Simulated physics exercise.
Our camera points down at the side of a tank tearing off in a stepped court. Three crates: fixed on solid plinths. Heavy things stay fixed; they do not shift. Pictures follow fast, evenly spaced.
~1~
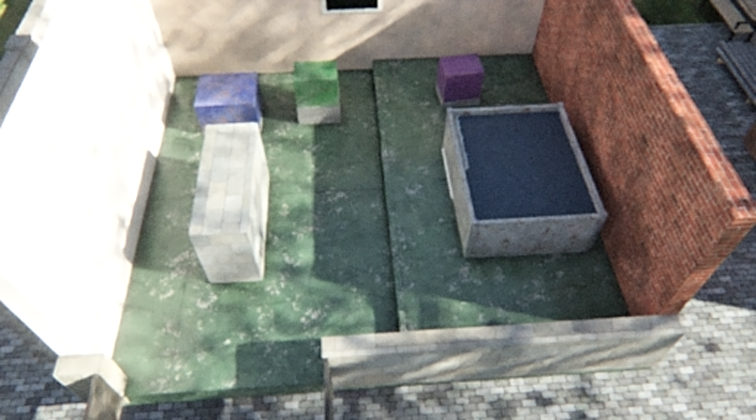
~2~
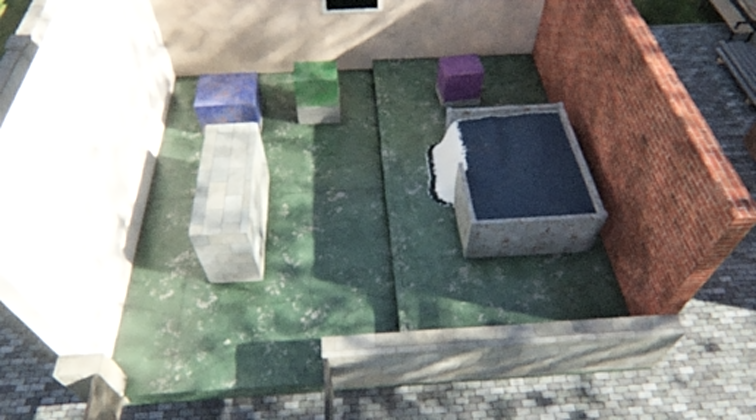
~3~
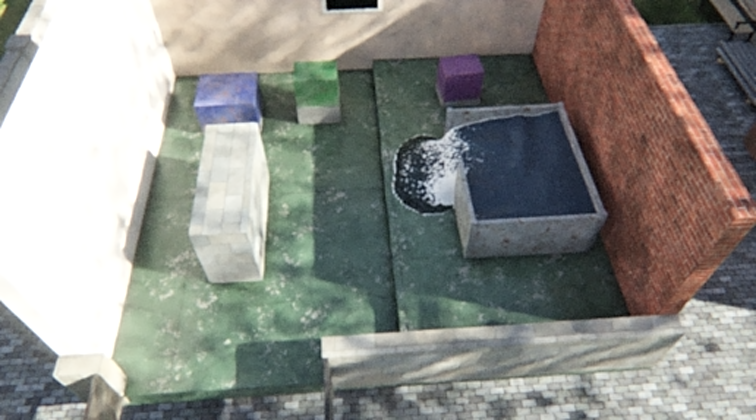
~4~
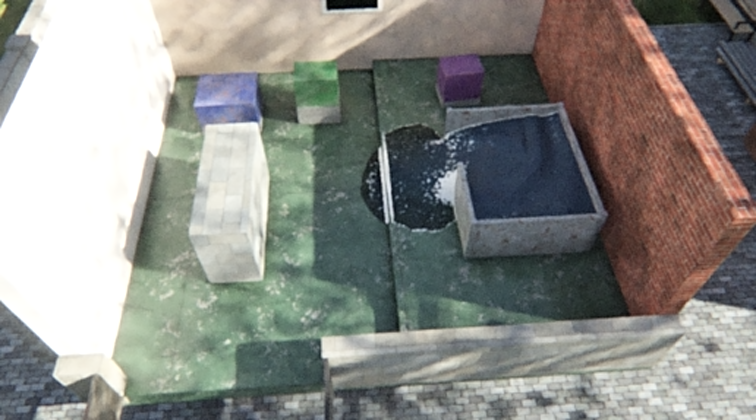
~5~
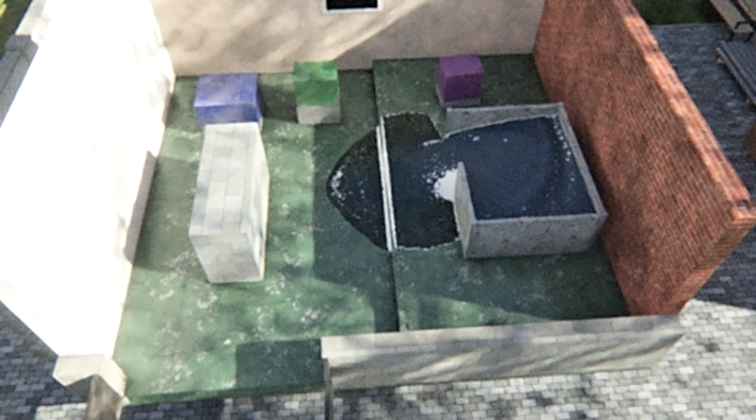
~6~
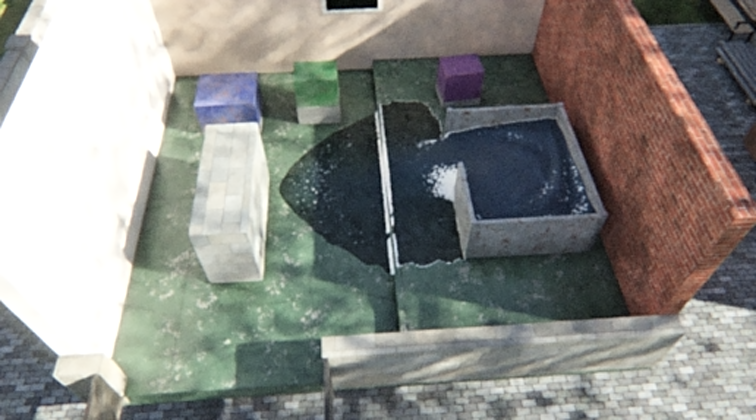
Dark water burst out of the left side of an open tank in a walled court, then poured over a low step and spread left across the green floor, while three colored crates stayed still.
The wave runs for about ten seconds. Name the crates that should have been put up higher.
Afterwards, the blue crate ends up wet; the purple crate ends up dry; the green crate ends up dry.
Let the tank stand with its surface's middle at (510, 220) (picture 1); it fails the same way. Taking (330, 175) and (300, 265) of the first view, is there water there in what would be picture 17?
The first is wetted, and then the second is wetted.
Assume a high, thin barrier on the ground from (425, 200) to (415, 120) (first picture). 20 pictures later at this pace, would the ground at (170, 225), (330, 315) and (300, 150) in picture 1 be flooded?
Outcome by spot, in order - unwatered, watered, unwatered.
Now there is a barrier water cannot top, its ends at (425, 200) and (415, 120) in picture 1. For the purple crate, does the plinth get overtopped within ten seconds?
The way I see it, the purple crate is inundated.
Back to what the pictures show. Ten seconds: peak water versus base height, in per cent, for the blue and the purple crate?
Roughly 340 percent, then 10 percent.
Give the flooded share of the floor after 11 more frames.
Near 45 in a hundred.
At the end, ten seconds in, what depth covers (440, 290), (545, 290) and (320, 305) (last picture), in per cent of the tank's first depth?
First spot roughly 0 %, second 0 %, third 8 %.
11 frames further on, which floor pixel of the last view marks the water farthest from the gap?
The wet edge reaches furthest near (174, 85).
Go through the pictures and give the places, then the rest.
The first frame shows still water in the open tank at (520, 163).
In the second frame, water pours out at (453, 163) and has run to (444, 201).
In the third frame, the front is at (406, 200), out from the gap at (453, 164).
In the fourth frame, the front is at (369, 198), out from the gap at (453, 164).
In the fifth frame, the front is at (333, 196), out from the gap at (453, 164).
In the sixth frame, the front is at (285, 189), out from the gap at (453, 163).
A moment on, water covers 30 % of the floor; the blue crate water round its plinth, the purple crate water round its plinth, the green crate water round its plinth.
Next, water covers 45 % of the floor; the blue crate water round its plinth, the purple crate water round its plinth, the green crate water round its plinth.
Then, water covers 60 % of the floor; the blue crate water round its plinth, the purple crate water round its plinth, the green crate water round its plinth.
Later, water covers 65 % of the floor; the blue crate water round its plinth, the purple crate water round its plinth, the green crate water round its plinth.
In the end, water covers 65 % of the floor; the blue crate was topped, the purple crate stayed above the water, the green crate stayed above the water.
